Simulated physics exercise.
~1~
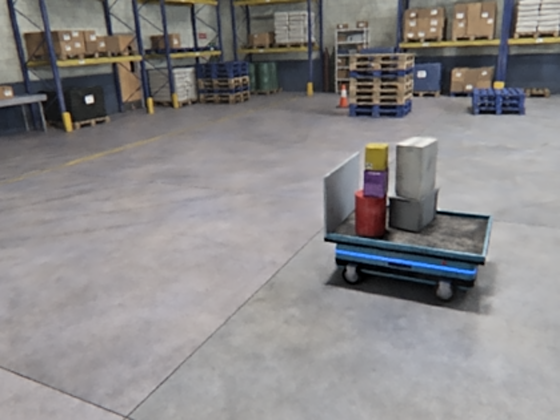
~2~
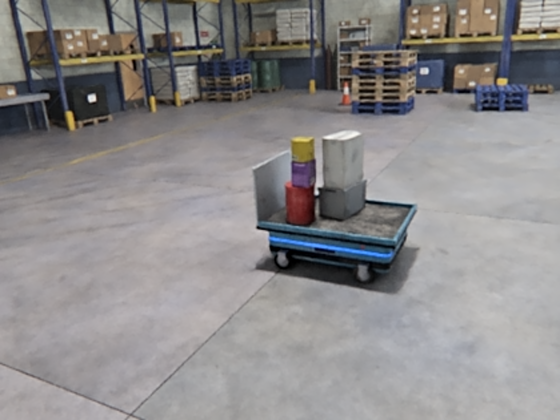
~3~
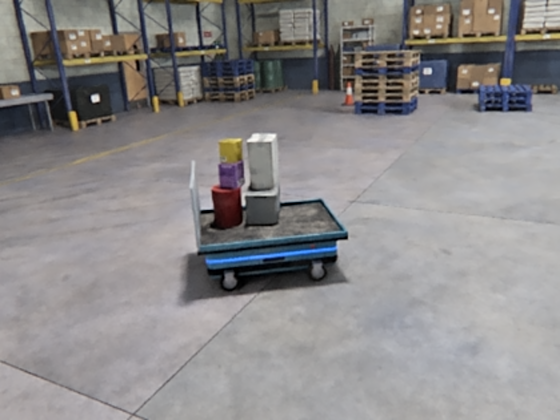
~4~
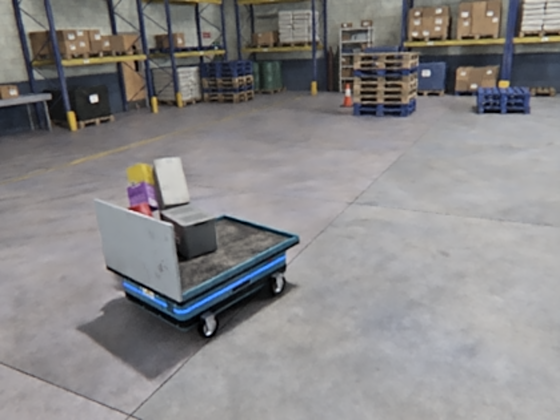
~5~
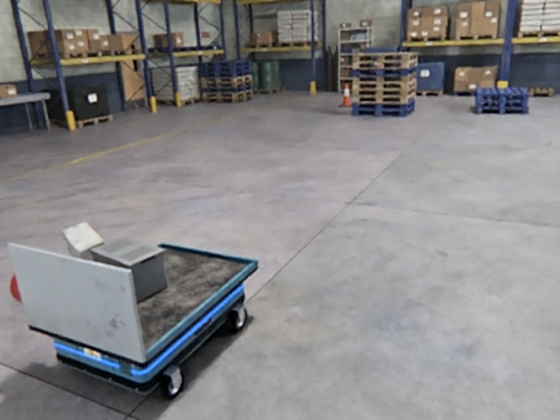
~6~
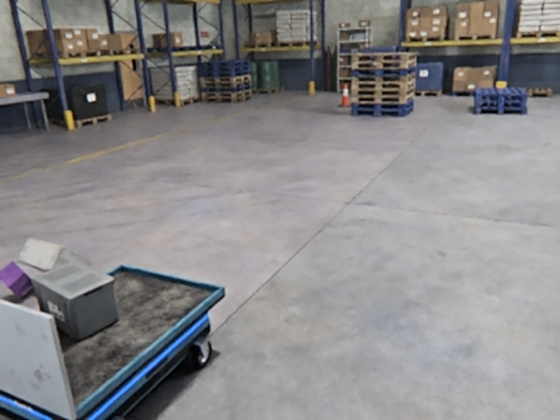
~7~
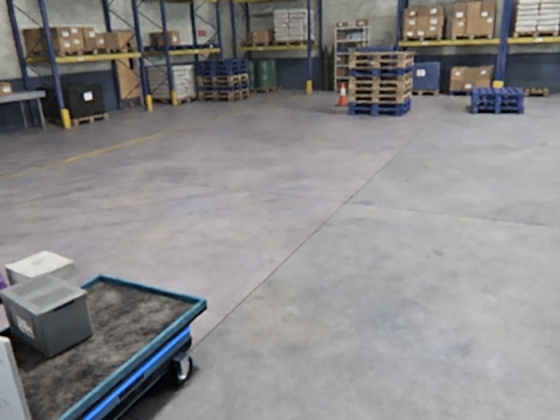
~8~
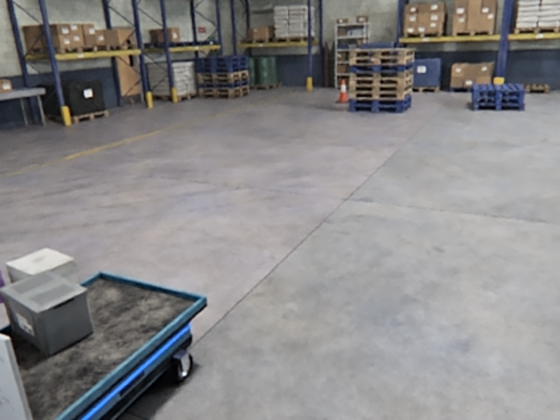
A blue flat cart carrying a red pail, a grey tote and stacked boxes rolled left across a warehouse floor and swung toward the viewer as its stacks toppled, stopping partly out of view with the tote still on deck and the white box tipped beside it.
